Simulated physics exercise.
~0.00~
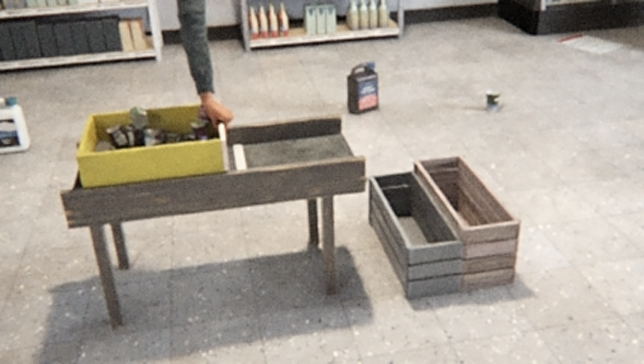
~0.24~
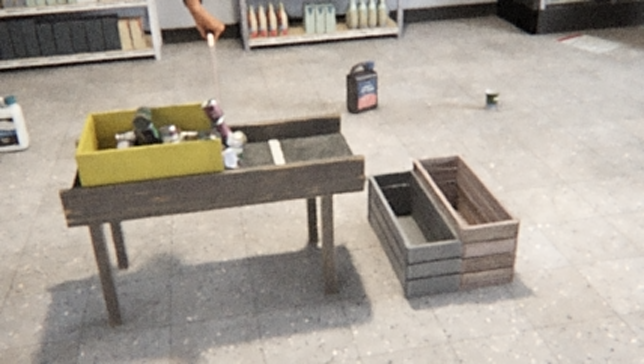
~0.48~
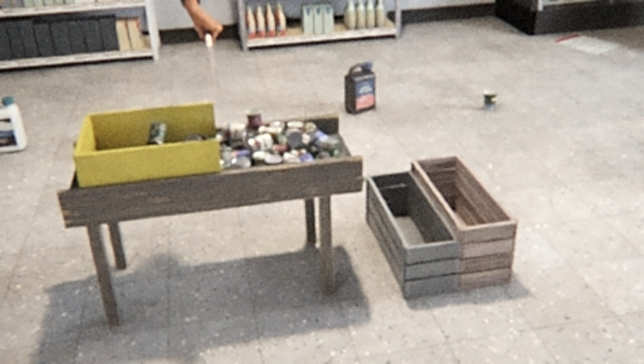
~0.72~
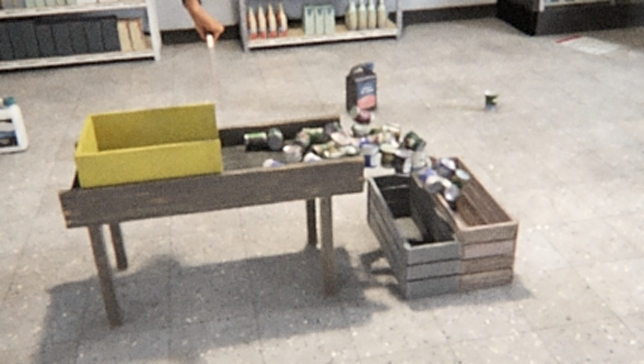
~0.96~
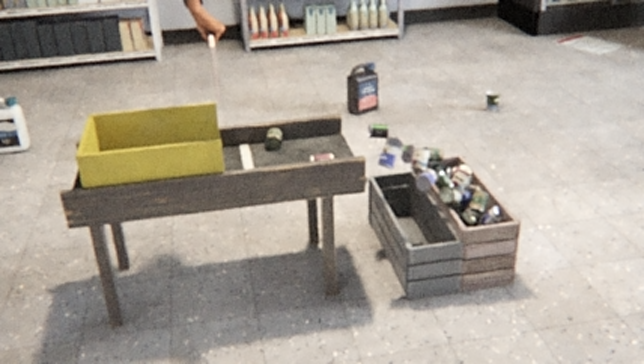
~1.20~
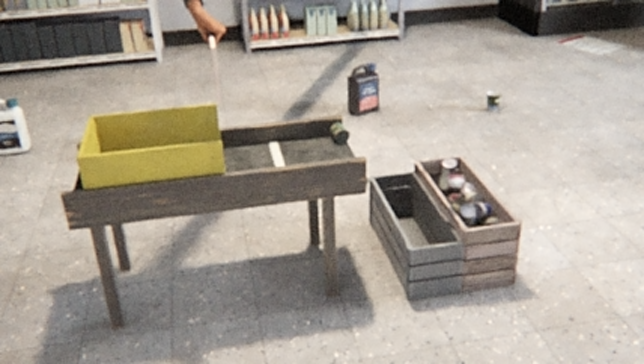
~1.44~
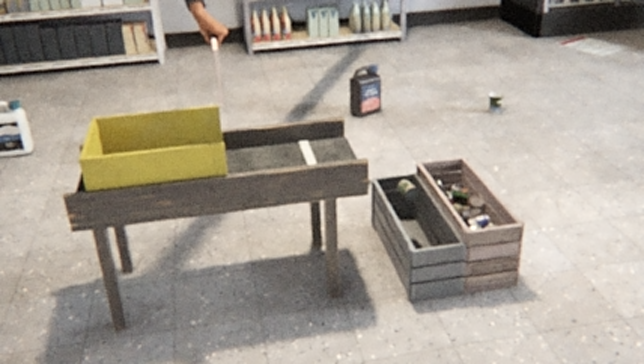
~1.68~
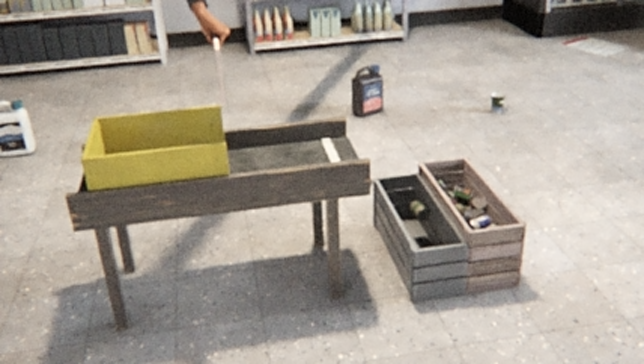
At first, a yellow box full of small tins sits at the left end of a raised belt, and a hand holds the gate at its right side. The hand lifts the gate clear, and the tins begin spilling to the right along the belt. They spread in a loose crowd, tumble off the far end and drop toward two crates on the floor. Most fall into the brown wooden crate, while the last few stragglers ride the belt after them. In the end, the yellow box and belt are empty, and tins lie mainly in the wooden crate, with the grey one nearly empty.
